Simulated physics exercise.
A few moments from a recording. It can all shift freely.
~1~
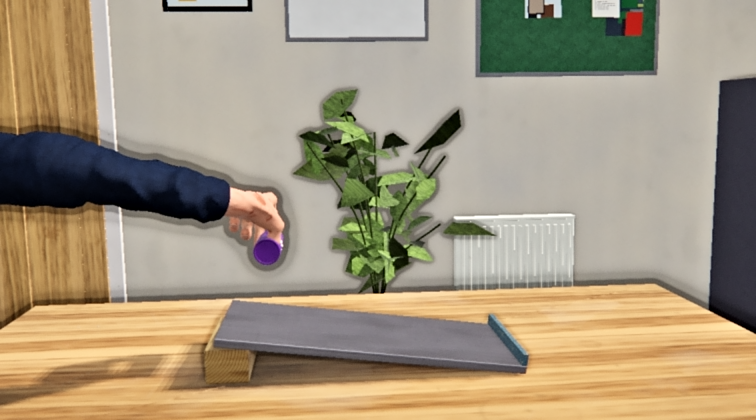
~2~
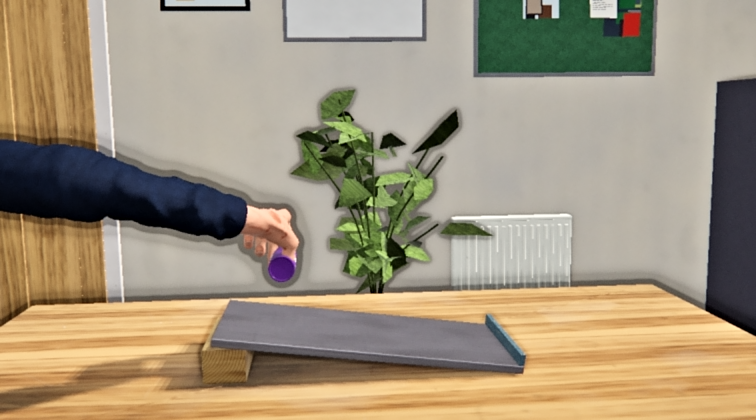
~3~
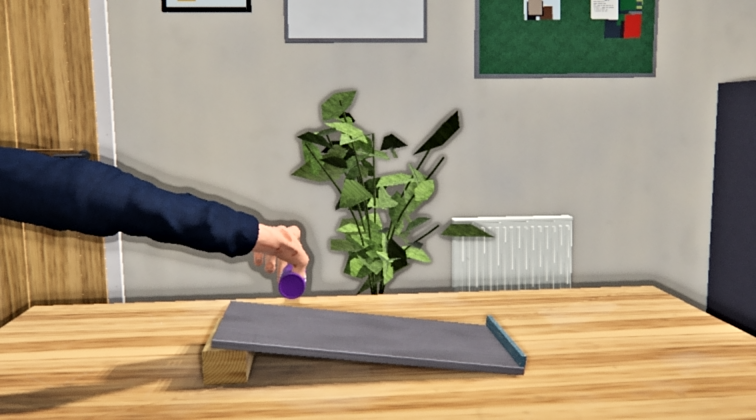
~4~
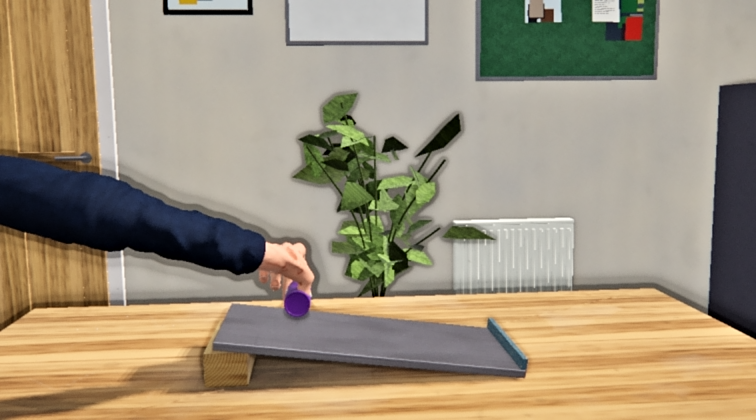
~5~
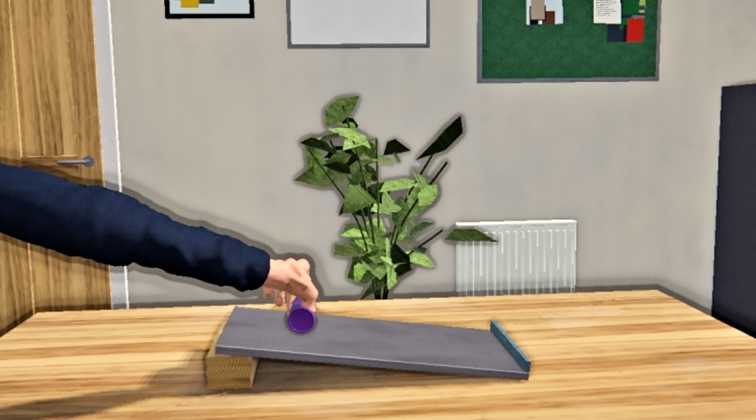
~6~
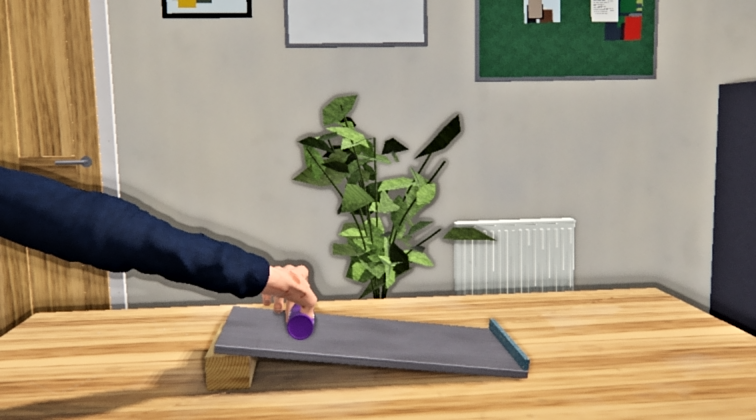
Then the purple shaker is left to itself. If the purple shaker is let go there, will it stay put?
It moves off toward the lower end.
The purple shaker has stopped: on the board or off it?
Purple shaker - still on top.
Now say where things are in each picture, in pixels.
The first frame shows on its way; purple shaker (269, 245).
The second frame shows on its way; purple shaker (283, 262).
The third frame shows on its way; purple shaker (293, 278).
The fourth frame shows on its way; purple shaker (298, 295).
The fifth frame shows on its way; purple shaker (302, 311).
The sixth frame shows in place under the hand; purple shaker (301, 317).
Then, 0.50 s on from there, purple shaker shifted about its own width near (332, 321).
Then, 0.80 s on from there, purple shaker shifted well along near (392, 326).
Then, 1.00 s on from there, purple shaker shifted well along near (450, 331).
Then, 1.10 s on from there, purple shaker shifted well along near (484, 334).
In the end, moved from the start, purple shaker. At the end, from the last picture's camera, purple shaker near (494, 335). The purple shaker goes downhill.
